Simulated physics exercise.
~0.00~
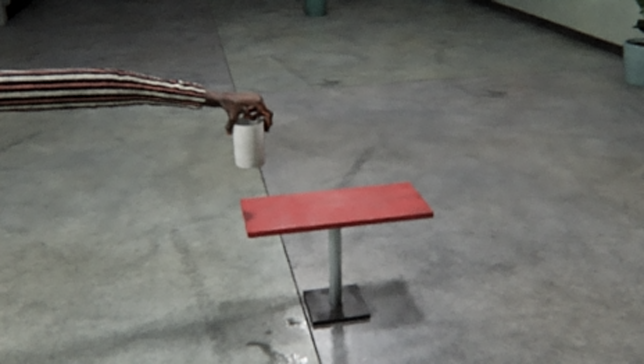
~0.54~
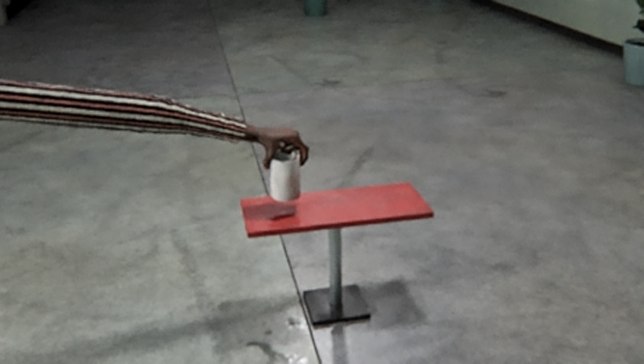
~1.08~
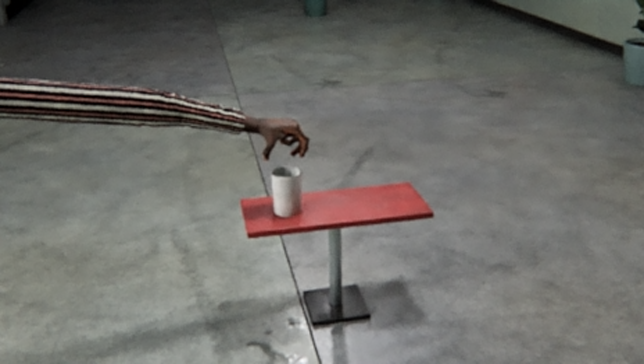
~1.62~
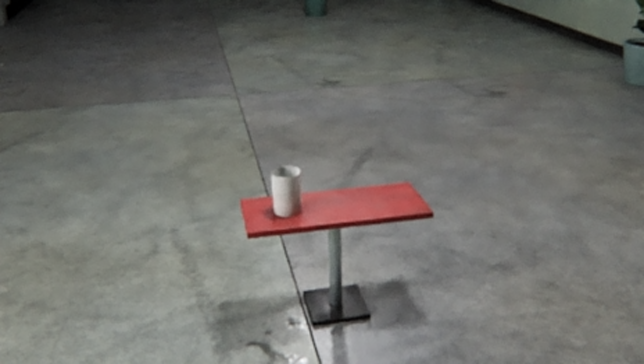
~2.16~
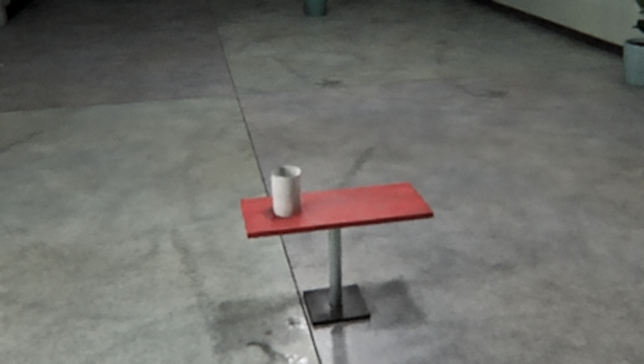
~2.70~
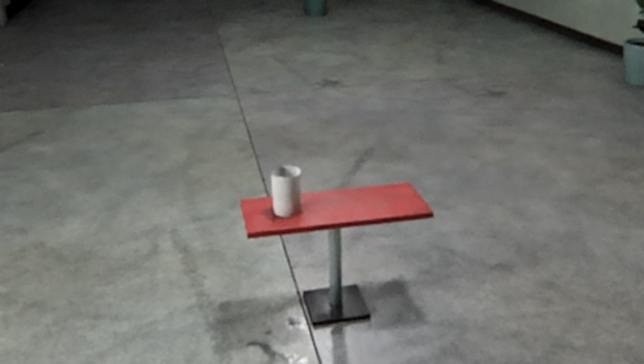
On a wide grey concrete floor, seen from slightly above by a still camera, a narrow red stand rests on a single metal post with a dark square base, with a potted plant at the far right edge. An arm in a striped sleeve reaches in from the left, holding a pale, beaker-like cup upright. The hand moves right and lowers the cup onto the left part of the red top. The fingers let go and draw back, and the arm leaves the view. The cup stays upright where it was placed, and the stand remains level and steady.
